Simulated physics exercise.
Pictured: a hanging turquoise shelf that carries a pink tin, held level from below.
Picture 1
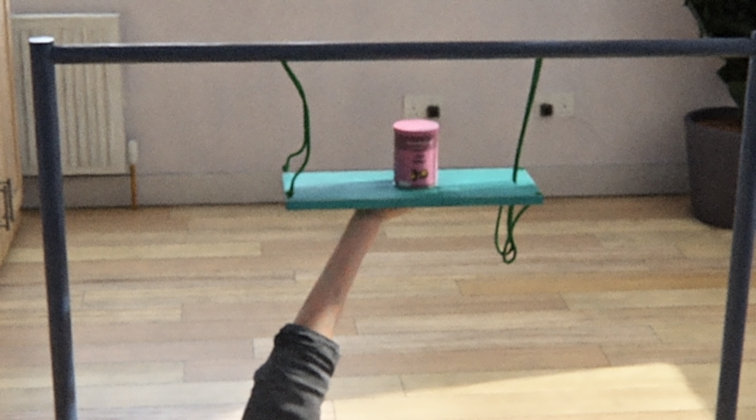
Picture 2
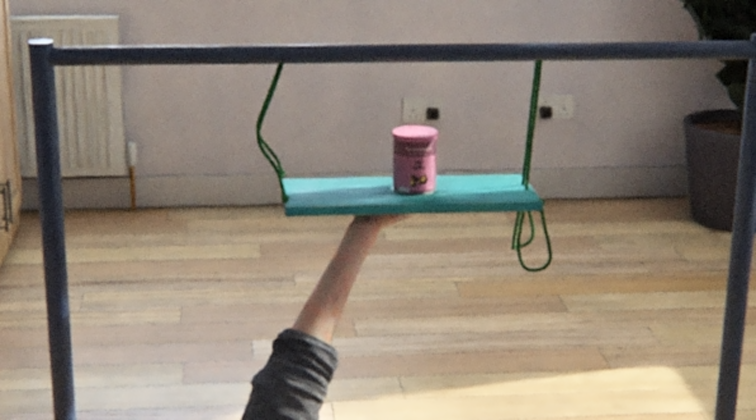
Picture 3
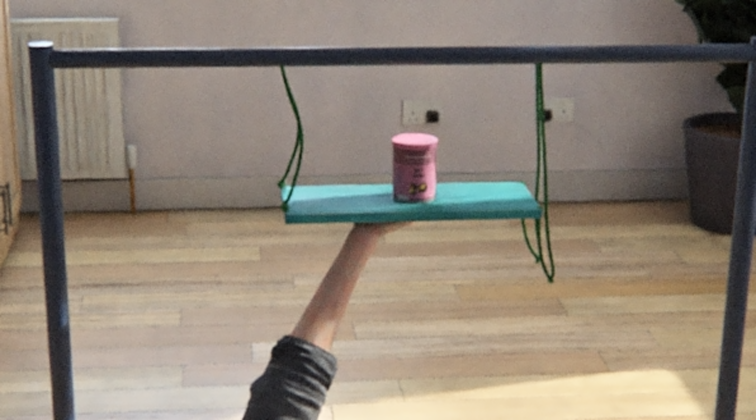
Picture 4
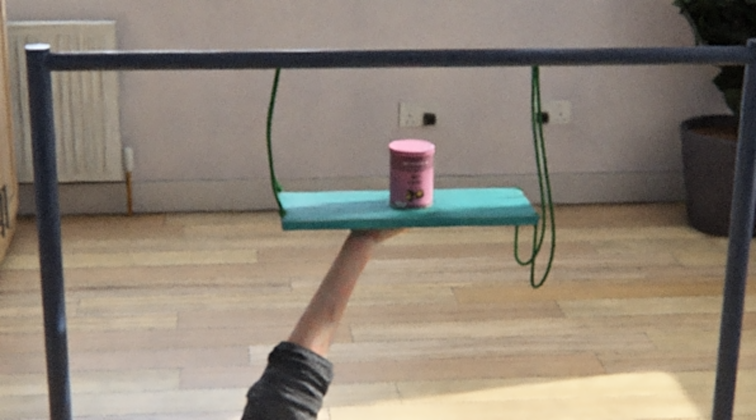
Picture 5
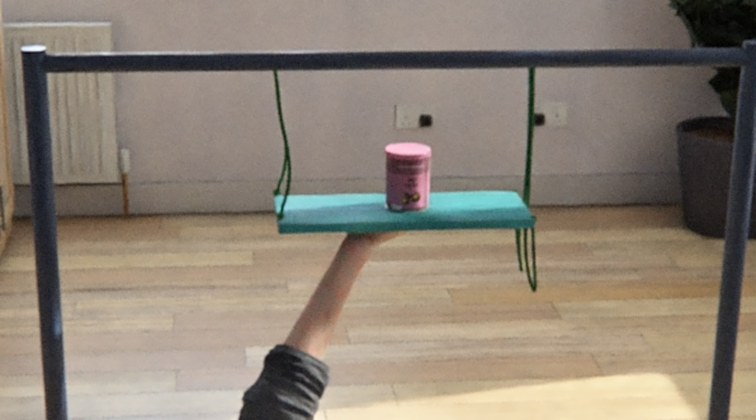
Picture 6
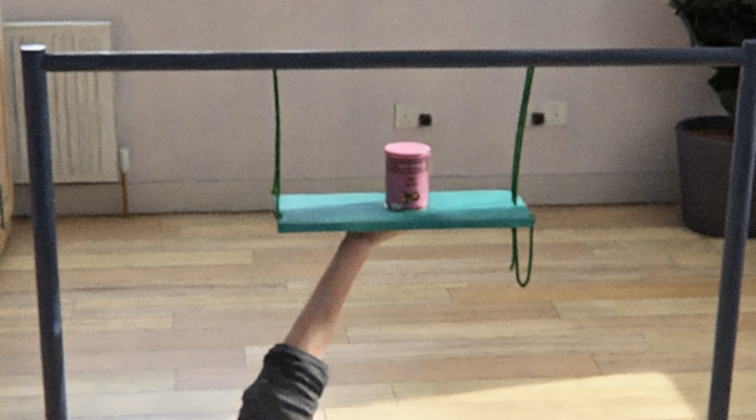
A hand holding a turquoise shelf with a pink tin from below, lowering it slightly, then keeping it nearly still as green cords sway.
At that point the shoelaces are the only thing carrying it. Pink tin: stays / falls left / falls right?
Spills off rightward.
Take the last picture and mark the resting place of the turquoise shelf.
When things settle, its middle is close to (374, 290).
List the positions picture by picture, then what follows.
In the first picture, pink tin (416, 155); turquoise shelf (416, 203).
In the second picture, pink tin (415, 161).
In the third picture, pink tin (414, 169).
In the fourth picture, pink tin (411, 175); turquoise shelf (412, 223).
In the fifth picture, pink tin (408, 178).
In the sixth picture, pink tin (407, 177); turquoise shelf (408, 226); left shoelaces almost straight; right shoelaces slack, hanging in a loop.
Then, 0.76 s after the last picture, board tipped 40° down to the right; tin on the floor.
Then, 1.38 s after the last picture, board tipped 39° down to the right; tin on the floor.
At rest, board tipped 42° down to the right; tin on the floor. The pink tin goes off on the right.
